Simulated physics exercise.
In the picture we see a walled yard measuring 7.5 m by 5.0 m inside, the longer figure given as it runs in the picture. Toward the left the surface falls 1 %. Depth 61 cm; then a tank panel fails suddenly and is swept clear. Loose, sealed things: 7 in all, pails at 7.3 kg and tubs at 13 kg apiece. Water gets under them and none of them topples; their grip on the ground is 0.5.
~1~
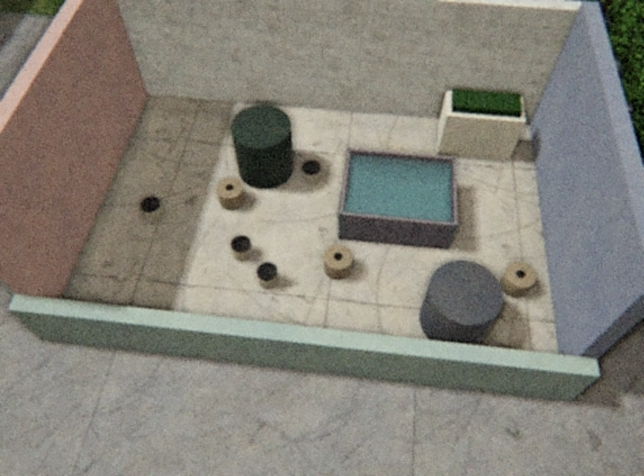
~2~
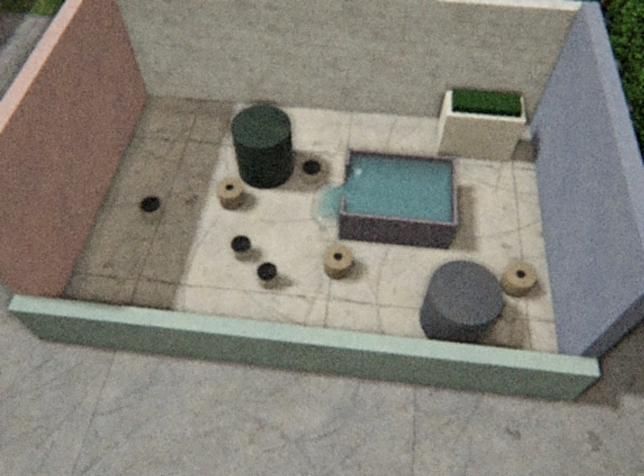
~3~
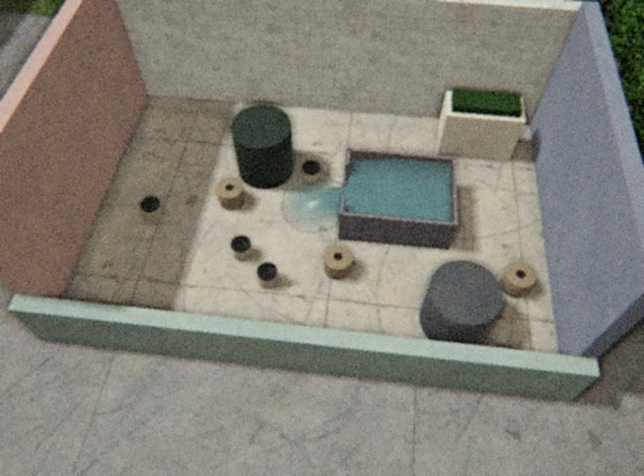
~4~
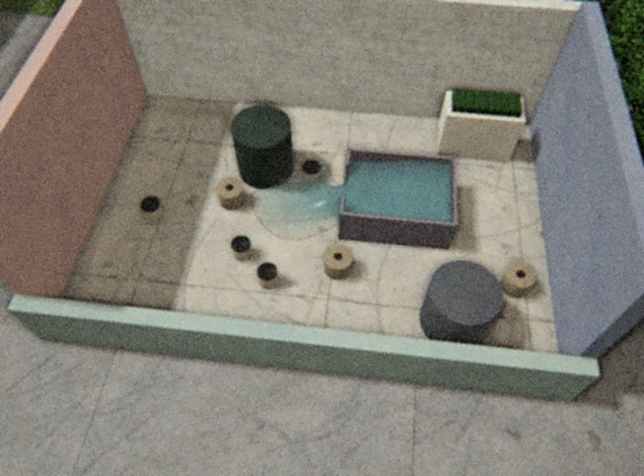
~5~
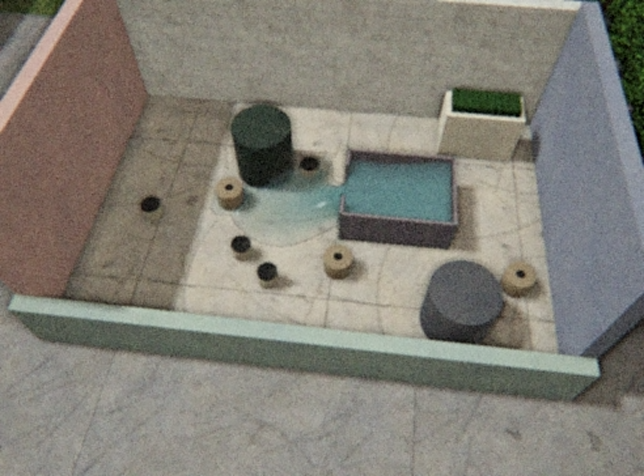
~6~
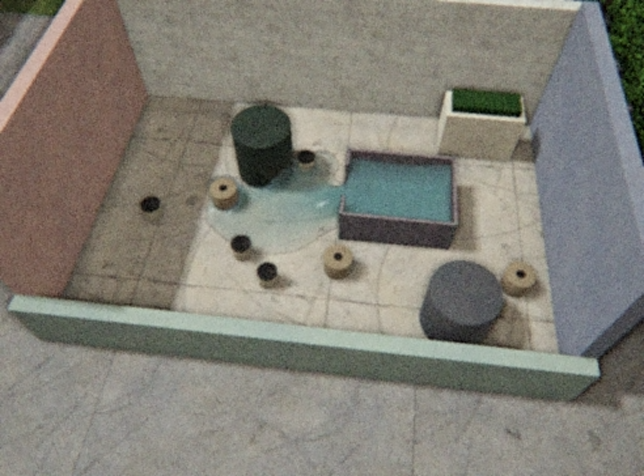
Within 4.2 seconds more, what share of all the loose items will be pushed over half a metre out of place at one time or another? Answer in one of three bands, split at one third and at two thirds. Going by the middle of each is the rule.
One to two thirds.
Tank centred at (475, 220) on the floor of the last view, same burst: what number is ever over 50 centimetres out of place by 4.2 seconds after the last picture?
So the tally would be 3.
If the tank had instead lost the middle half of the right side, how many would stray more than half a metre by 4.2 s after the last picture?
1.
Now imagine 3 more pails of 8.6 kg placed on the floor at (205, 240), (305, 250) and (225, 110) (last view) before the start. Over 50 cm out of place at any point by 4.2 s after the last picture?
In that order: Over, under, under.
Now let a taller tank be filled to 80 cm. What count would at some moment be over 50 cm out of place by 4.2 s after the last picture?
4.
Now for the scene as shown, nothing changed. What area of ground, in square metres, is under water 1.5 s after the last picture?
Somewhere about 17 m2, give or take.
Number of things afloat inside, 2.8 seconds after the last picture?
The count is 1.
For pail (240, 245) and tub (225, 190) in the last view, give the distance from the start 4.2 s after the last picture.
Net shifts, in order: 60 cm and 200 cm.
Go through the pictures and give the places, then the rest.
In the first frame, a pail at (312, 167) rests on the ground; a tub at (230, 188) rests on the ground; water covers 2.3 m2; 0 of 7 have shifted.
In the second frame, a pail at (312, 167) rests on the ground; a tub at (230, 188) rests on the ground; water covers 2.7 m2; 0 of 7 have shifted.
In the third frame, a pail at (312, 167), on the bottom; a tub at (230, 188), on the bottom; 3.2 m2 under water; 0 of 7 have shifted.
In the fourth frame, a pail at (312, 167) rests on the ground; a tub at (230, 188), on the bottom; water covers 3.9 m2; 0 of 7 have shifted.
In the fifth frame, a pail at (310, 164), on the bottom, 9 cm from its start; a tub at (229, 188), on the bottom; water covers 4.5 m2; 1 of 7 have shifted.
In the sixth frame, a pail at (306, 156), on the bottom, 27 cm from its start; a tub at (223, 188), on the bottom, 11 cm from its start; water covers 5.3 m2; 2 of 7 have shifted.
Then, 0.4 s after the last picture 2 of 7 are over 50 cm from their spots; 0 afloat.
Then, 1.5 s after the last picture 4 of 7 are over 50 cm from their spots; 0 afloat.
Then, 2.8 s after the last picture 4 of 7 are over 50 cm from their spots; 1 afloat.
Then, 4.2 s after the last picture 4 of 7 are over 50 cm from their spots, and 4 have been at some point; 1 afloat.
